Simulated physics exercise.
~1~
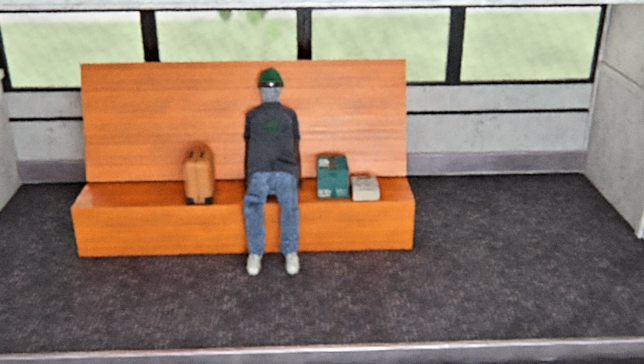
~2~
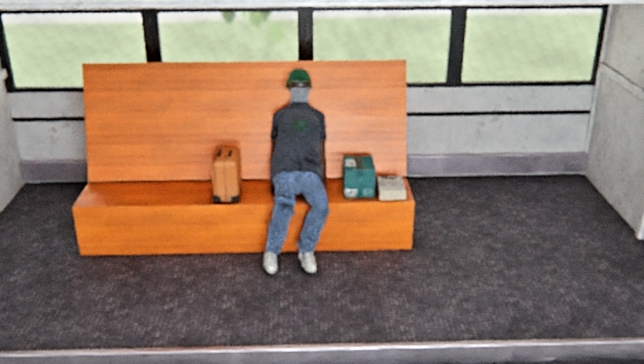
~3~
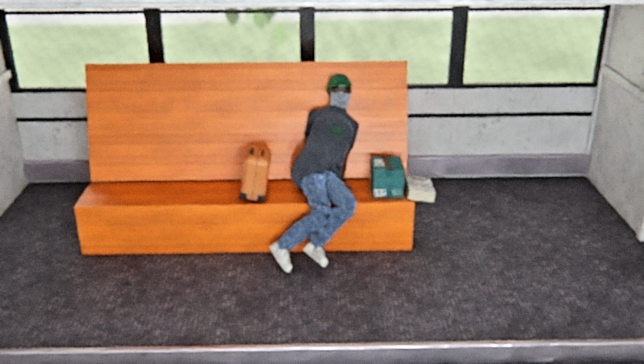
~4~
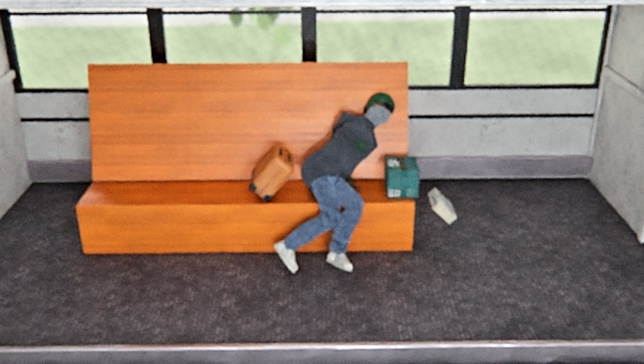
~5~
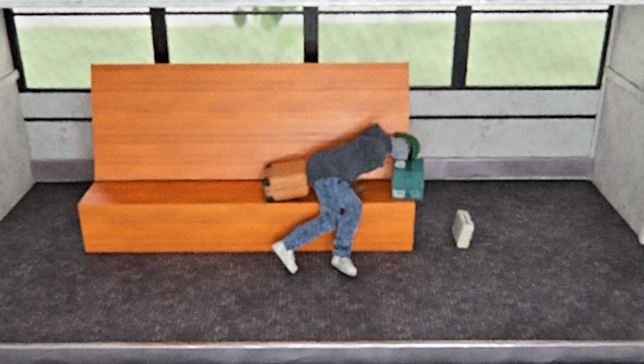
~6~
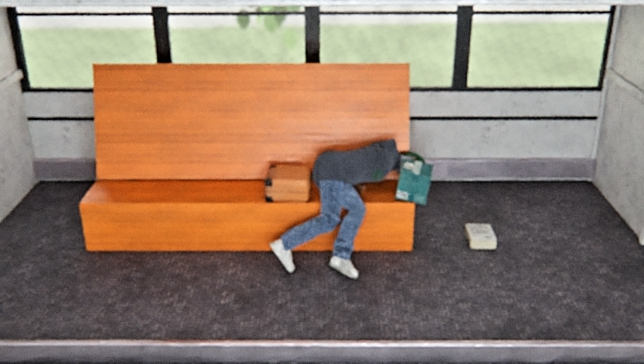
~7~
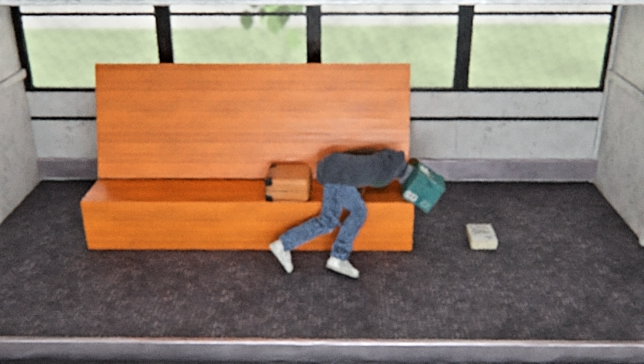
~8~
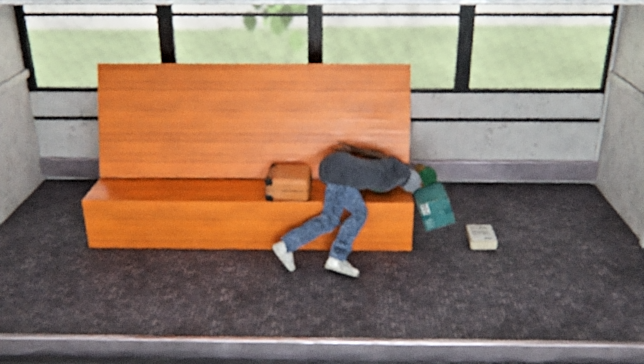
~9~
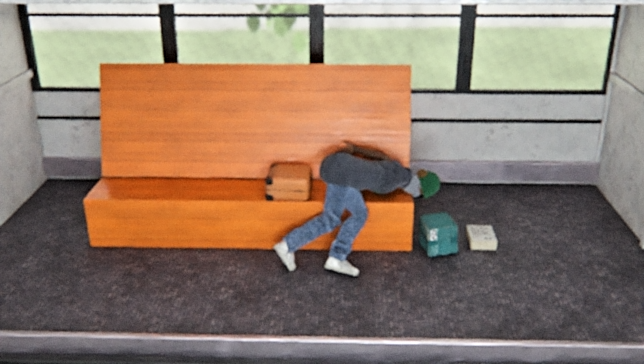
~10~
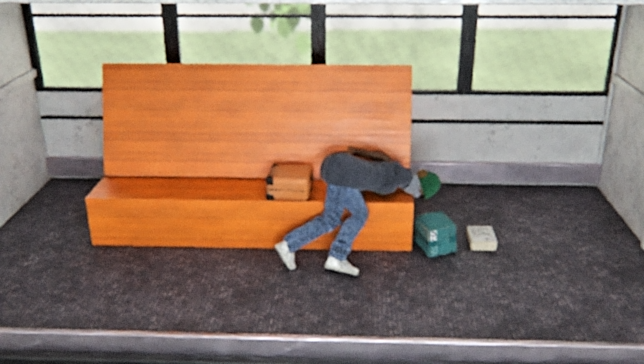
A figure in a green cap, dark top and jeans sits on a long orange bench beneath a row of windows, seen from the front and slightly above, with an orange case to the left and a teal bag and small whitish item to the right. All of them slide right along the seat. The whitish item tumbles off the end onto the dark floor as the figure slumps rightward and the case tips onto its side. The teal bag then tips over the edge and drops beside it. The figure ends bent over, head hanging past the bench end, hips and case still on the seat.
